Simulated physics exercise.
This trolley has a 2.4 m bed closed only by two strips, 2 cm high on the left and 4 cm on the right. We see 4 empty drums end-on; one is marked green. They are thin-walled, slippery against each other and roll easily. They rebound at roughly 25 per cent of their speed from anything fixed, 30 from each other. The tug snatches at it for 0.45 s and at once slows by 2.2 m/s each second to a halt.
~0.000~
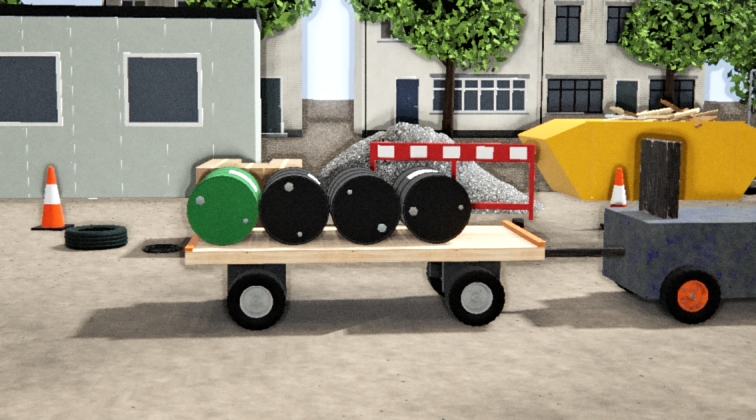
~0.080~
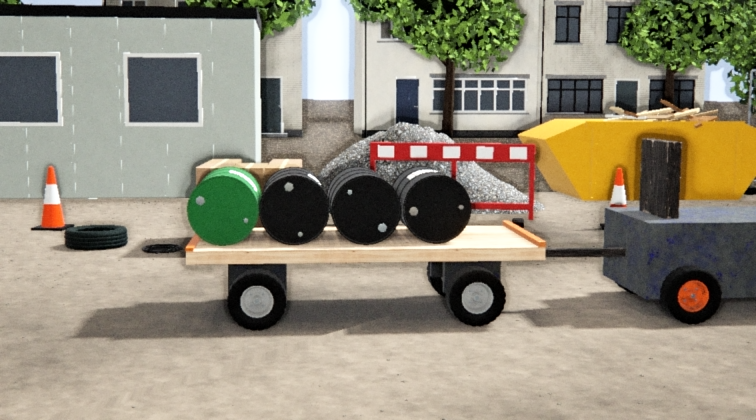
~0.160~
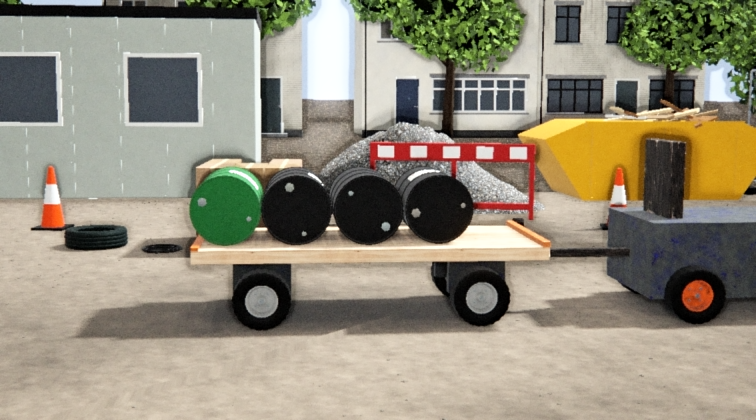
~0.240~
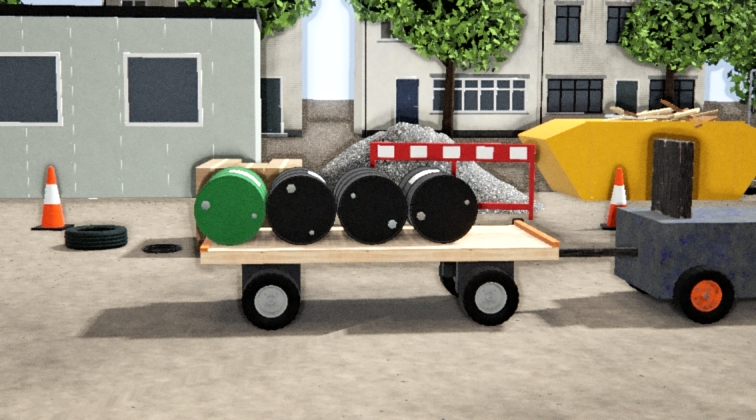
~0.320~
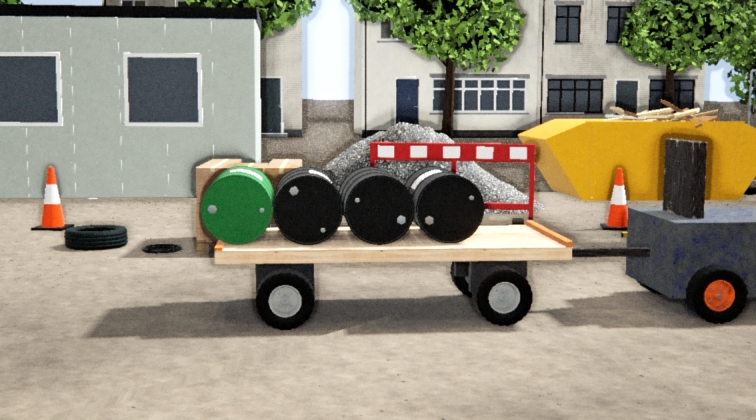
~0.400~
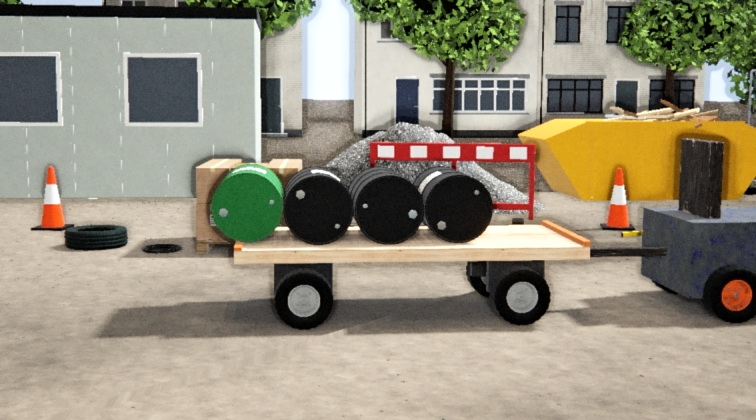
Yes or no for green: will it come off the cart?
Green drops off the cart.
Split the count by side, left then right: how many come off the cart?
Left 1, right 0.
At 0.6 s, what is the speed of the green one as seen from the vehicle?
Roughly 1.0 m/s.
Then, 0.6 s in, green is over the left bar and falling; 1 of 4 is off.
Then, 0.7 s in, green is over the left bar and falling; 1 of 4 is off.
Then, 0.9 s in, green is over the left bar and down; 1 of 4 is off.
In the end (5.4 s), green is over the left bar and down; 1 of 4 is off.
